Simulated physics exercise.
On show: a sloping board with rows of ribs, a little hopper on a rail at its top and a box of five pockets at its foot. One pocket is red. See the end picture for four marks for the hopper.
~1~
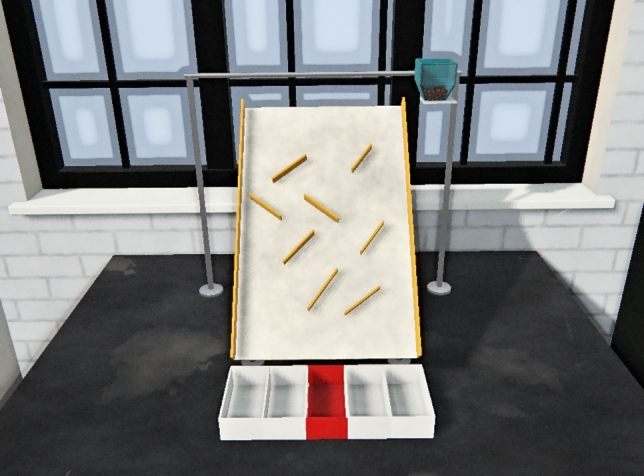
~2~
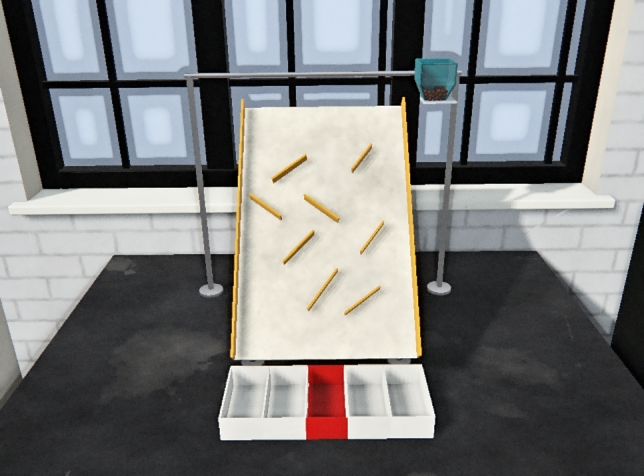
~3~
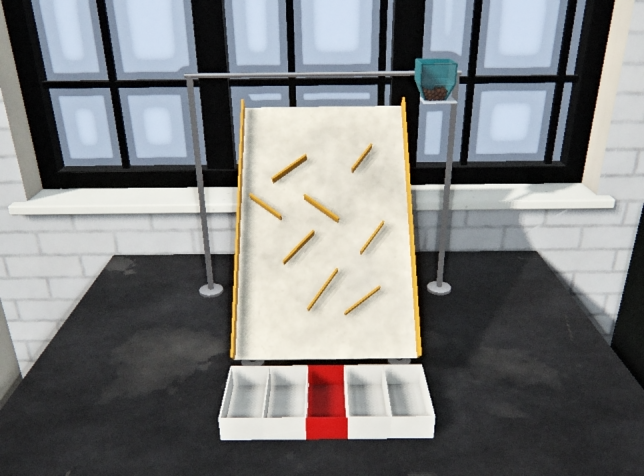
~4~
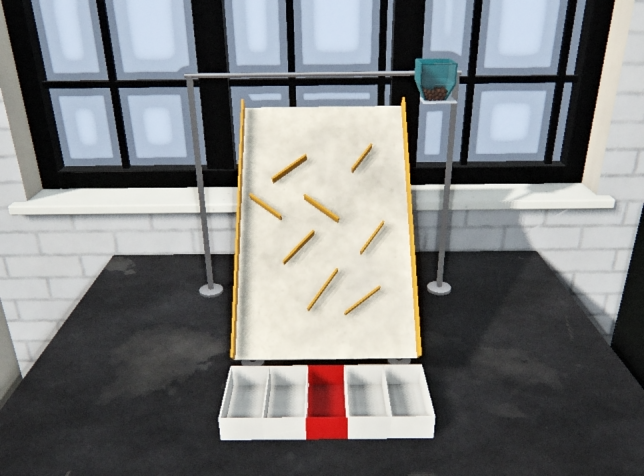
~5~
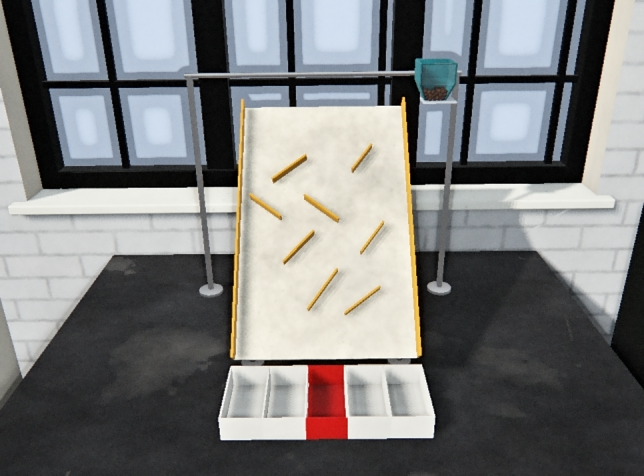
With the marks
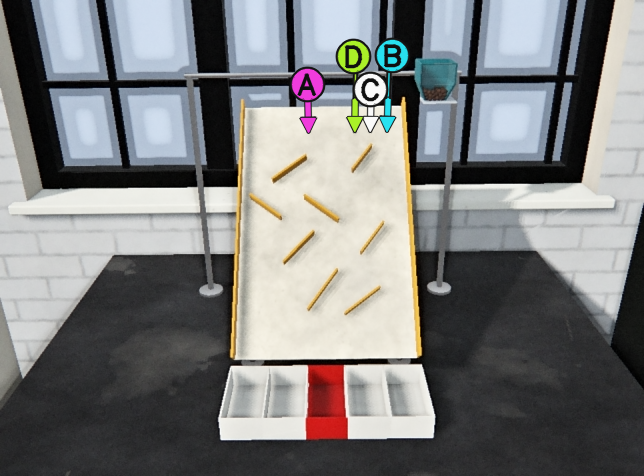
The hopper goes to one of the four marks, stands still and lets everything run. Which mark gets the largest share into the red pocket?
Take D.
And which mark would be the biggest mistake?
That is mark B.
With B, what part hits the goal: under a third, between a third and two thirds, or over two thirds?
It is under a third.
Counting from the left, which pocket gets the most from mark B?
The fifth.
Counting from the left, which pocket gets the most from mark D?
The third from the left.
On the marked copy, mark A meets the board at (308, 127); mark B meets the board at (387, 126); mark C meets the board at (370, 126); mark D meets the board at (354, 126).
Choosing A, about a third in the red pocket, about two thirds in other pockets, a stray few outside the box.
Choosing B, a small part in the red pocket, about two thirds in other pockets, about a quarter outside the box.
Choosing C, about a third in the red pocket, about half in other pockets, about a quarter outside the box.
Choosing D, about two thirds in the red pocket, about a third in other pockets, a stray few outside the box.
